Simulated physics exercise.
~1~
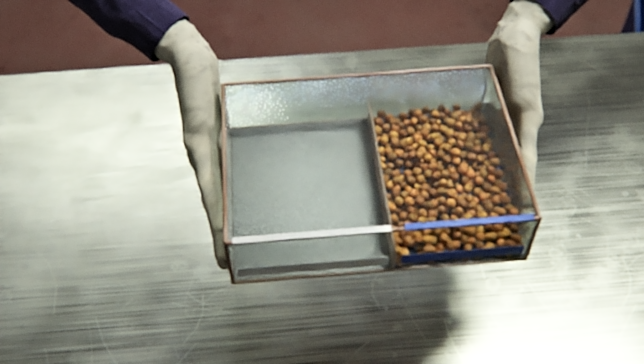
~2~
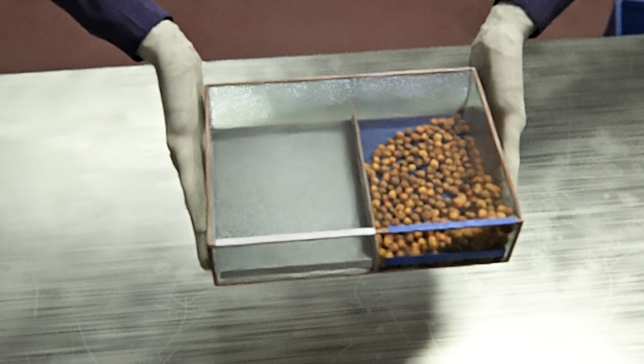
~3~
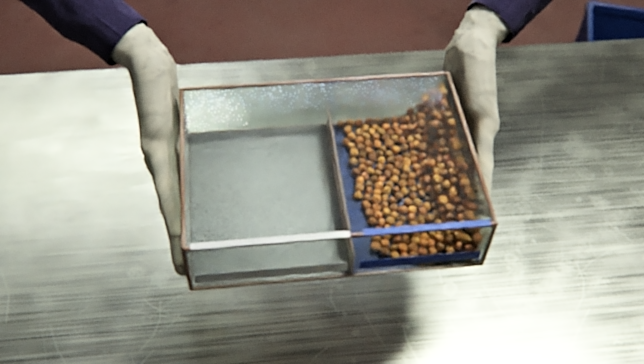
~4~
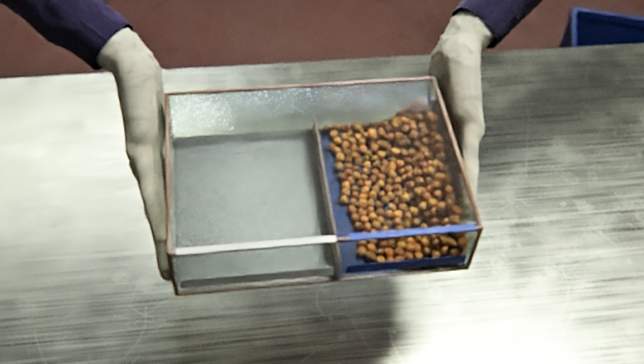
Gloved hands tilting a clear lidded box over a metal table, roasted chickpeas shifting about but staying in the blue right compartment.
